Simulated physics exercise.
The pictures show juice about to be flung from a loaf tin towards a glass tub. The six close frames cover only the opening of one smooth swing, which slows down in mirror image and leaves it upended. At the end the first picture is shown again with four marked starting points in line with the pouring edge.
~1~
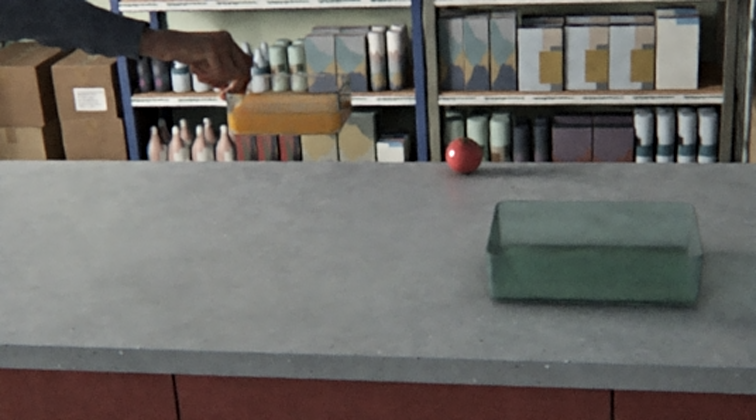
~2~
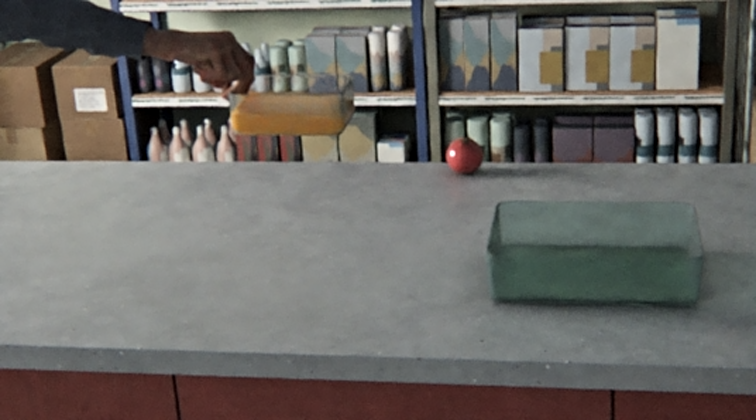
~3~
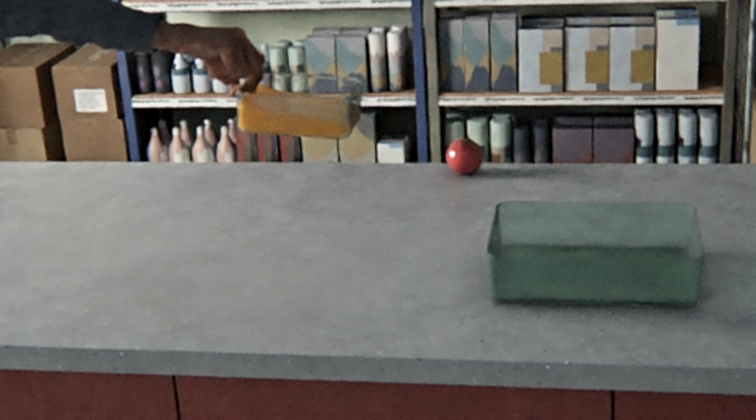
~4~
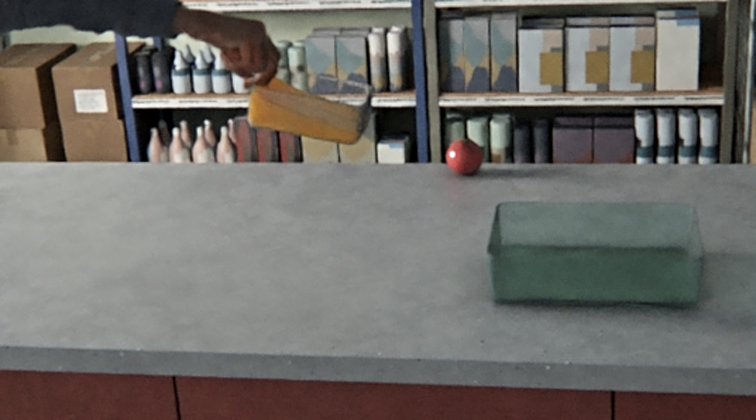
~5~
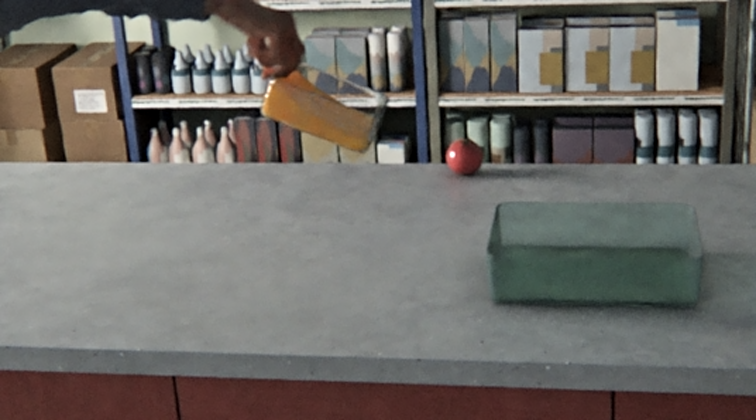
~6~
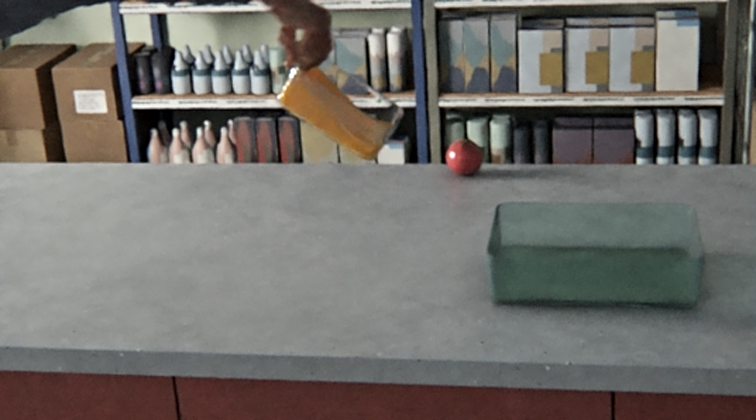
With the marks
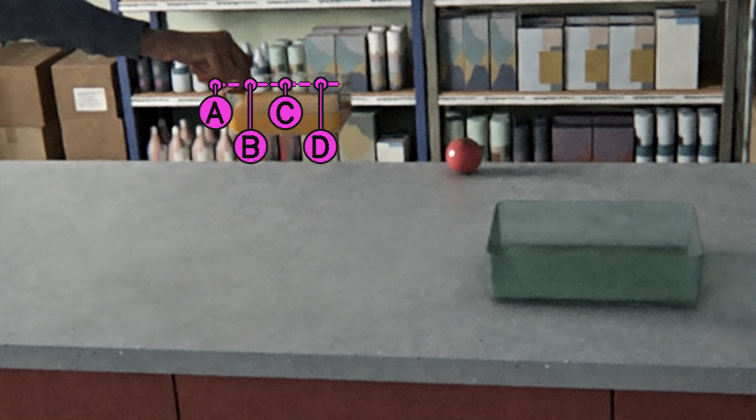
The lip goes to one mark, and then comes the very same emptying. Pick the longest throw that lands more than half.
The answer is place D.
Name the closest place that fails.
That would be C.
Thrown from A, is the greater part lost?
Yes, that goes wrong.
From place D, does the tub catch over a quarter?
Yes, clearly.
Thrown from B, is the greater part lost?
Yes, that goes wrong.
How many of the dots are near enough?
One.
On the marked copy, A at (215, 84); B at (250, 84); C at (285, 84); D at (320, 84).
With A, about 0 % lands in the tub, 100 % falls short.
With B, about 2 % lands in the tub, 95 % falls short and 3 % goes beside or beyond.
With C, about 34 % lands in the tub, 60 % falls short and 6 % goes beside or beyond.
With D, about 65 % lands in the tub, 24 % falls short and 11 % goes beside or beyond.
